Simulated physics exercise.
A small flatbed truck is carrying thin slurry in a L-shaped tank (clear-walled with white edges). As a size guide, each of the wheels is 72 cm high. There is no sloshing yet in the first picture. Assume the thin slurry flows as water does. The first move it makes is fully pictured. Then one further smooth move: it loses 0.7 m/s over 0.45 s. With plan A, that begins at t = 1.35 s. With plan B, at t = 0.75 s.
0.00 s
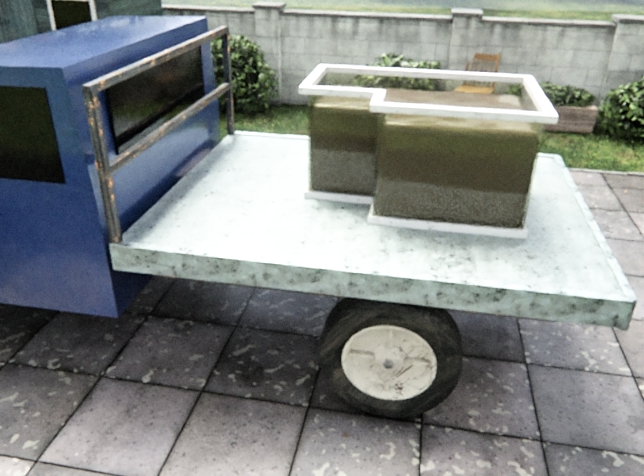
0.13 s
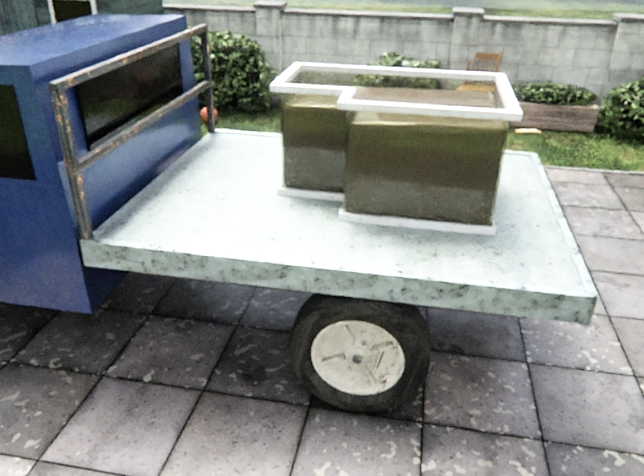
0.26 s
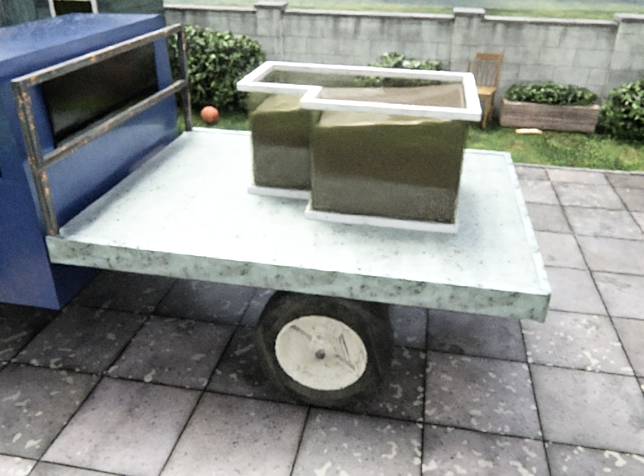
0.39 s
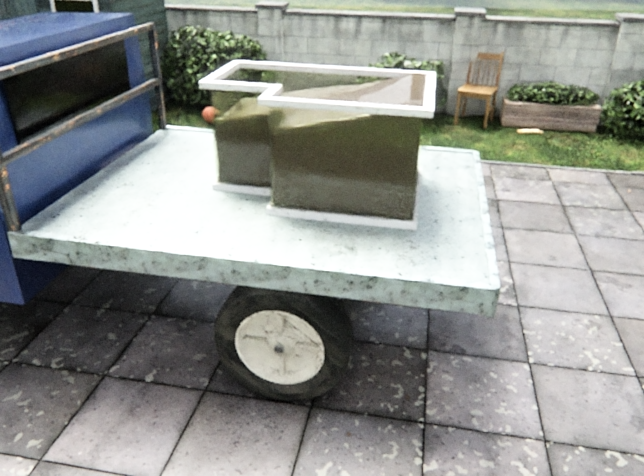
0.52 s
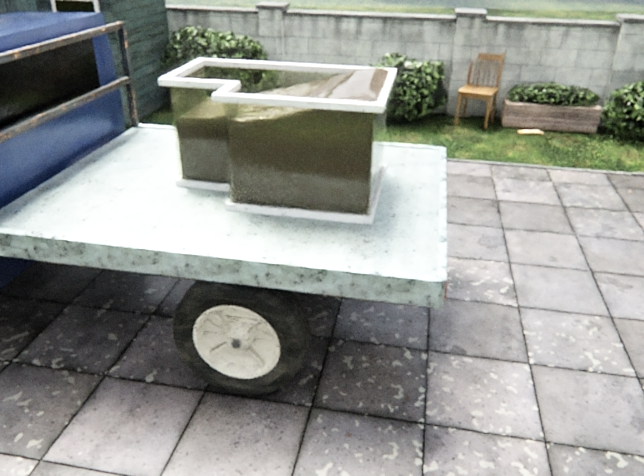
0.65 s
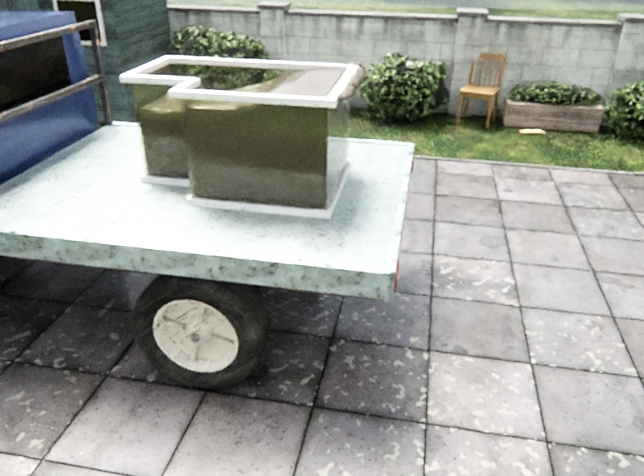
On a paved yard beside a low block wall, a small blue flatbed truck carrying murky liquid in a clear, white-edged tank rolled left, and the liquid tilted up toward the back, then levelled slightly.
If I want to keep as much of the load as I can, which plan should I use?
Use plan A; it keeps more of the load.
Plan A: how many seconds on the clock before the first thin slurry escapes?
It happens at some 1.5 s.
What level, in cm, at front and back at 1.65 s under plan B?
Front level 48 cm, back level 56 cm.
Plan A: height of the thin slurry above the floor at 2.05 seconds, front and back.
About 54 cm in front and 48 cm behind.
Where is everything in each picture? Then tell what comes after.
The first frame shows level at the front (326, 102); level at the back (522, 128); still flat; the front is on the left, levels are read along the near wall; a wheel hub at (388, 369).
The second frame shows level at the front (298, 99); level at the back (489, 125); still flat.
The third frame shows level at the front (267, 109); level at the back (451, 115); rising 6° towards the back.
The fourth frame shows level at the front (231, 115); level at the back (408, 101); rising 12° towards the back.
The fifth frame shows level at the front (192, 114); level at the back (360, 96); rising 13° towards the back.
The sixth frame shows level at the front (155, 107); level at the back (315, 100); rising 10° towards the back; a wheel hub at (192, 342).
For plan A, 2.05 s in, front 53 cm, middle 49 cm, back 48 cm above the floor; the loss stands at 1 per cent, over the front and the back.
For plan A, 4.78 s in, the loss stands at 1 per cent, over the front and the back, 3 of 381 litres.
For plan B, 1.65 s in, front 48 cm, middle 44 cm, back 55 cm above the floor; the loss stands at 6 per cent, over the front.
For plan B, 4.18 s in, the loss stands at 8 per cent, over the front, 32 of 381 litres.
